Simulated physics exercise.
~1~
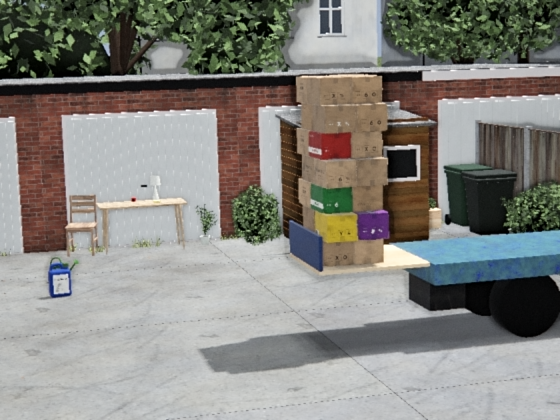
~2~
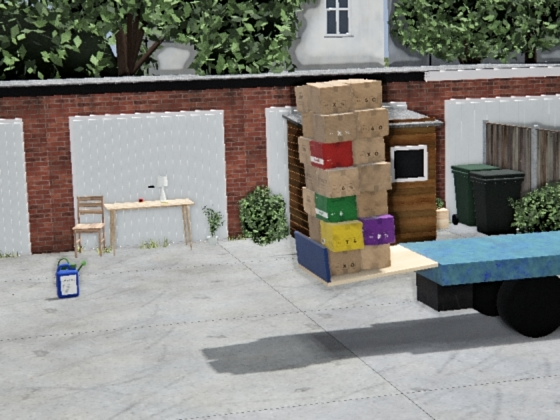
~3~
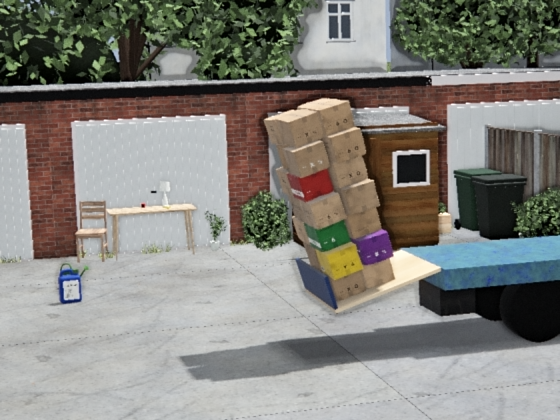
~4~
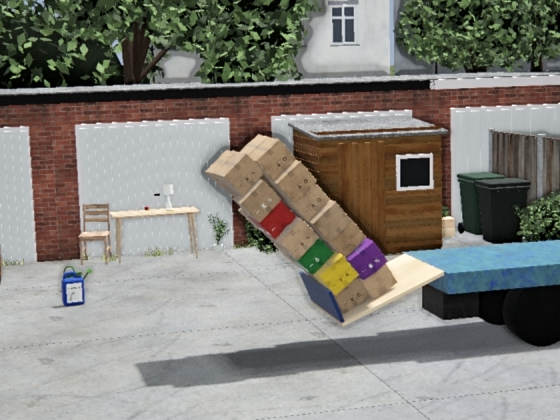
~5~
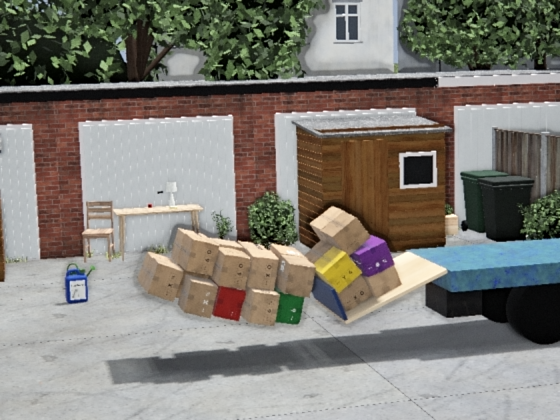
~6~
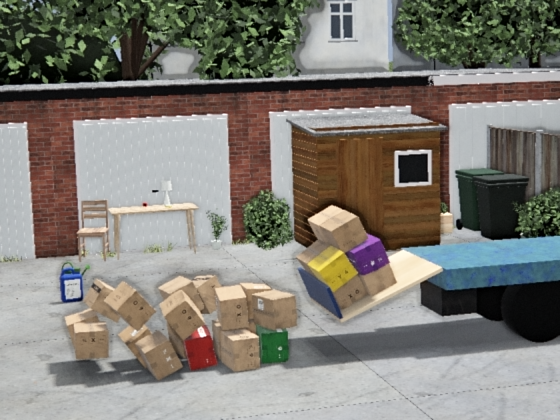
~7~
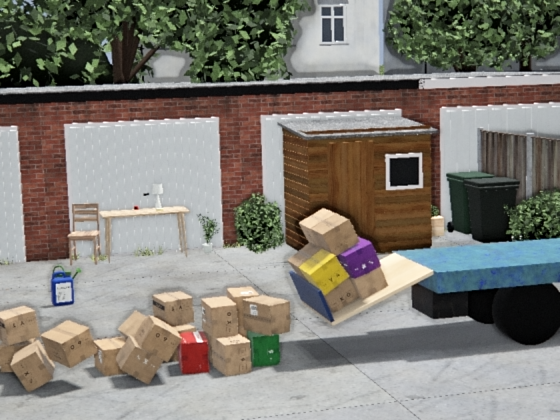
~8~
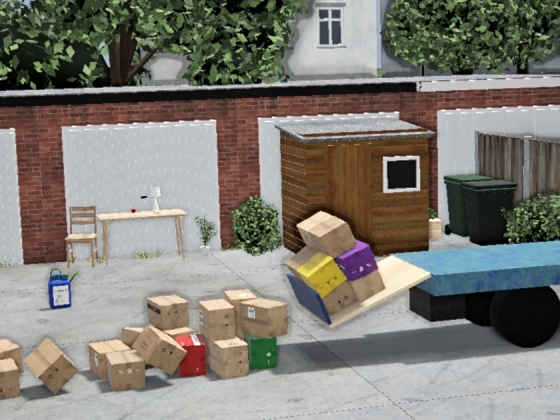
A tall carton stack topples left off a tilting platform, leaving a few cartons aboard.
